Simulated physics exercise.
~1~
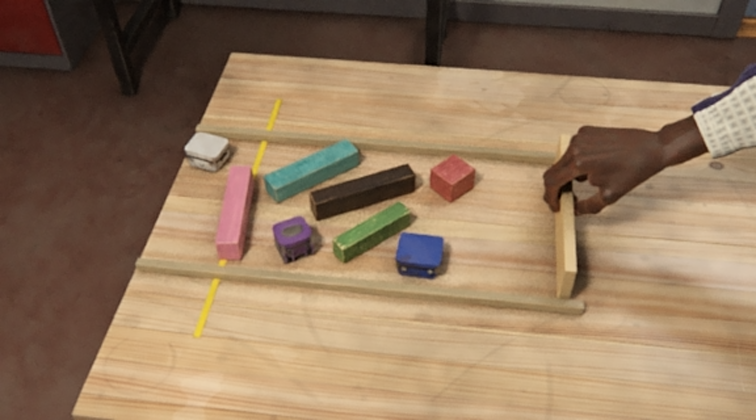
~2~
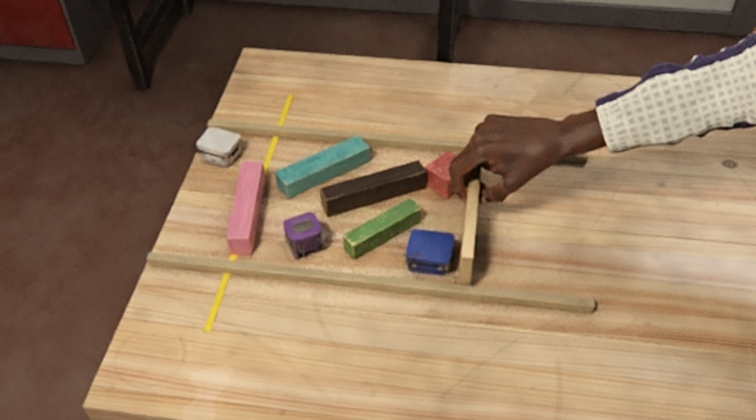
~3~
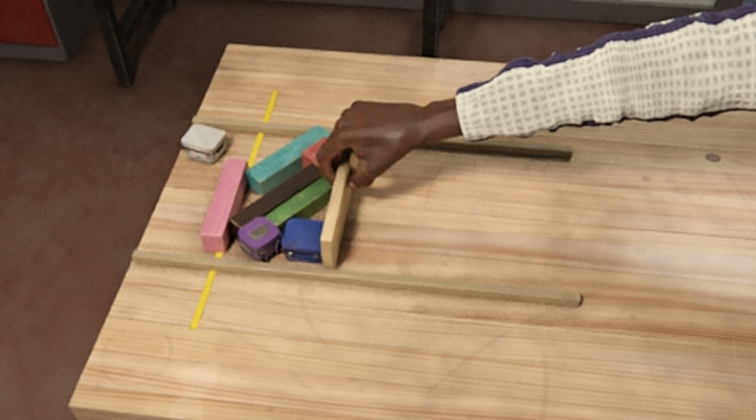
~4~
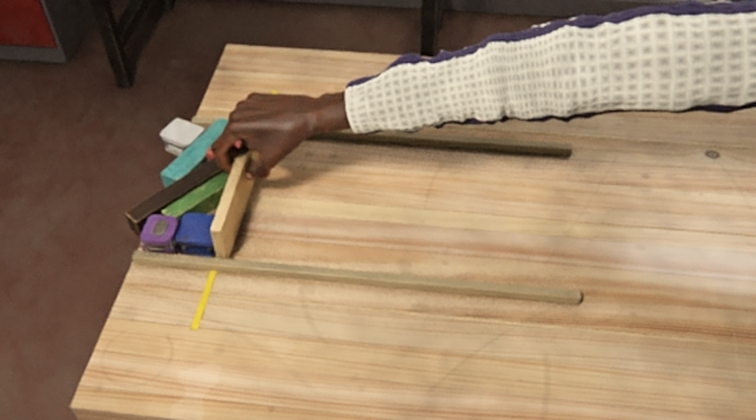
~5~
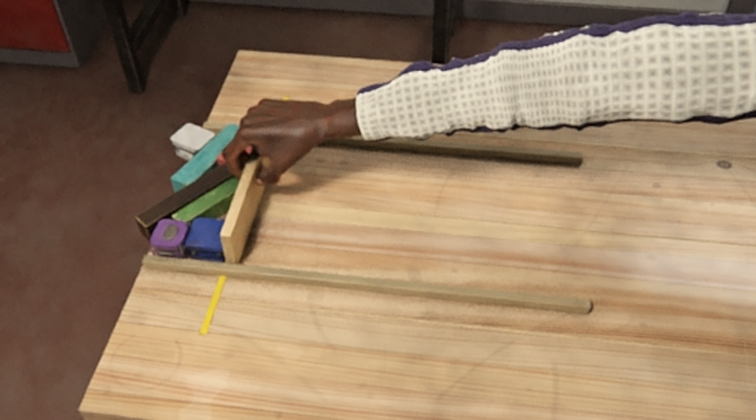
On a wooden table, a hand slides a board left, pushing colourful blocks together toward the edge until the pink bar disappears.
